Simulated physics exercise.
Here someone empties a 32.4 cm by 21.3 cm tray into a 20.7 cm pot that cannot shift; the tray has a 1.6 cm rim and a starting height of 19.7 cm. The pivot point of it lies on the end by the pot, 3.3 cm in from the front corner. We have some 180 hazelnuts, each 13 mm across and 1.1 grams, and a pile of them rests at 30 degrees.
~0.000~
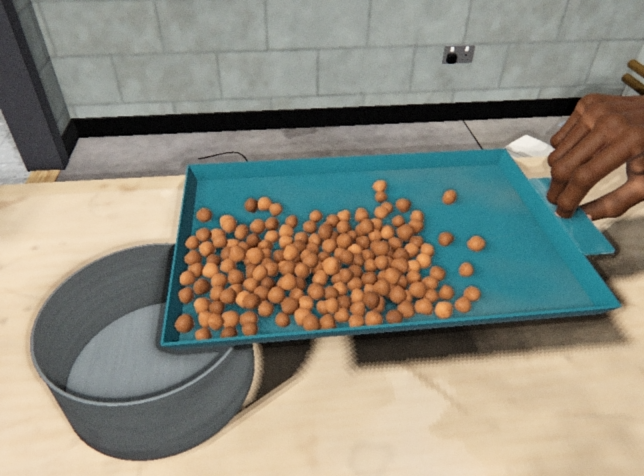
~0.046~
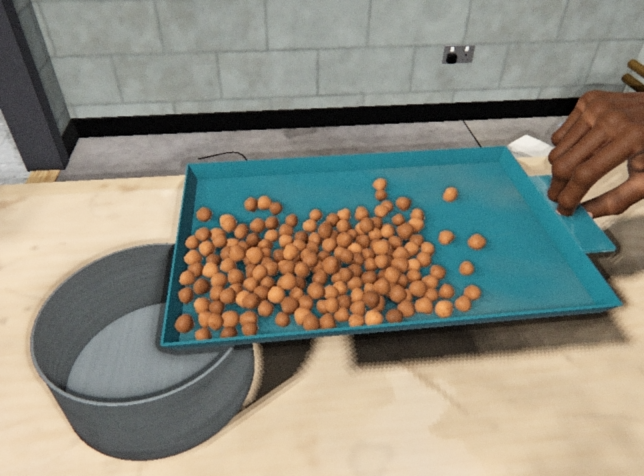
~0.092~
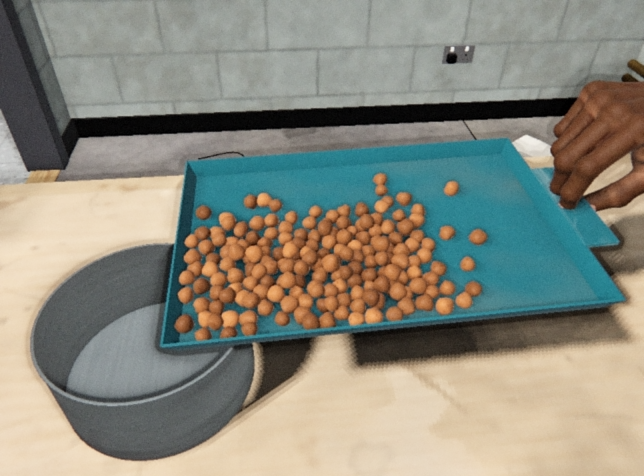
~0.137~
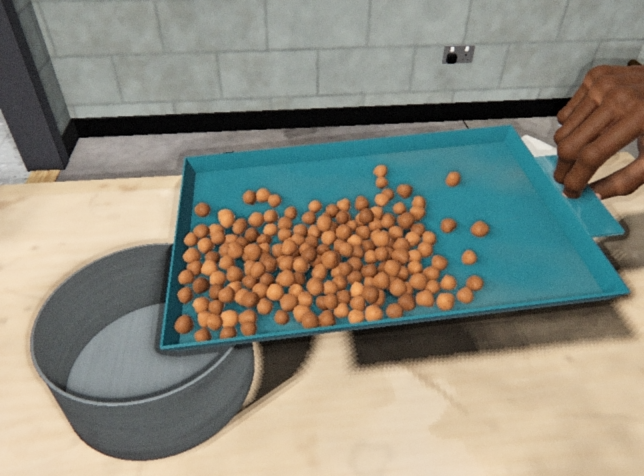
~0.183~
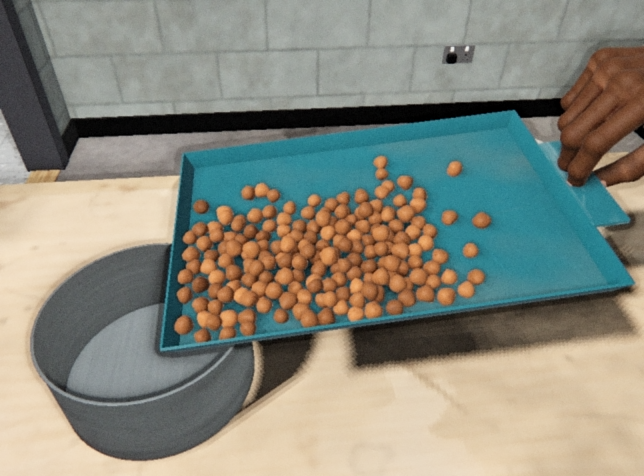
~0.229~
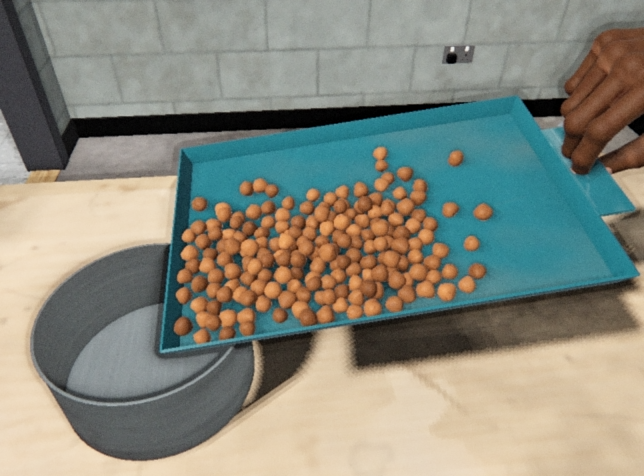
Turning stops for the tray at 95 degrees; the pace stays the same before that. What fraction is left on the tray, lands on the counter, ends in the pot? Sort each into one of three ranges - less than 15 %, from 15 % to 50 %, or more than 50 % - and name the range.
Ranges: Tray: Less than 15 %; counter: More than 50 %; pot: Less than 15 %.
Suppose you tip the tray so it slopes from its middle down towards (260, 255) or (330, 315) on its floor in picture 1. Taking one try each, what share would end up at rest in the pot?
Near 70 and 0 per cent, in that order.
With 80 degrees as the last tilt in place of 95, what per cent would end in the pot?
Estimated share: About 5 %.
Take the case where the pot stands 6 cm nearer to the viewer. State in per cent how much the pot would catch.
Share in pot: Approx. 55 %.
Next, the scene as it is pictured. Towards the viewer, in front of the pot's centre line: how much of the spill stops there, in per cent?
About 100 percent of the spill.
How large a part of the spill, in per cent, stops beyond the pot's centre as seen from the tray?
Share past the middle: Roughly 60 percent.
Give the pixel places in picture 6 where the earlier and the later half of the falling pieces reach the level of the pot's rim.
Early half: About (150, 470); late half: (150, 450).
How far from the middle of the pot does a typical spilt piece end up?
Roughly 24 centimetres.
Then, at 0.90 s, tilt 50 degrees; the tray holds 90 %, the pot 0 %.
Then, at 1.35 s, tilt 77 degrees; the tray holds 10 %, the pot 5 %.
After 1.87 s, tilt 95 degrees; the tray holds 0 %, the pot 5 %.
By 2.4 s all is still; tray 0 %, counter 95 %, pot 5 %.
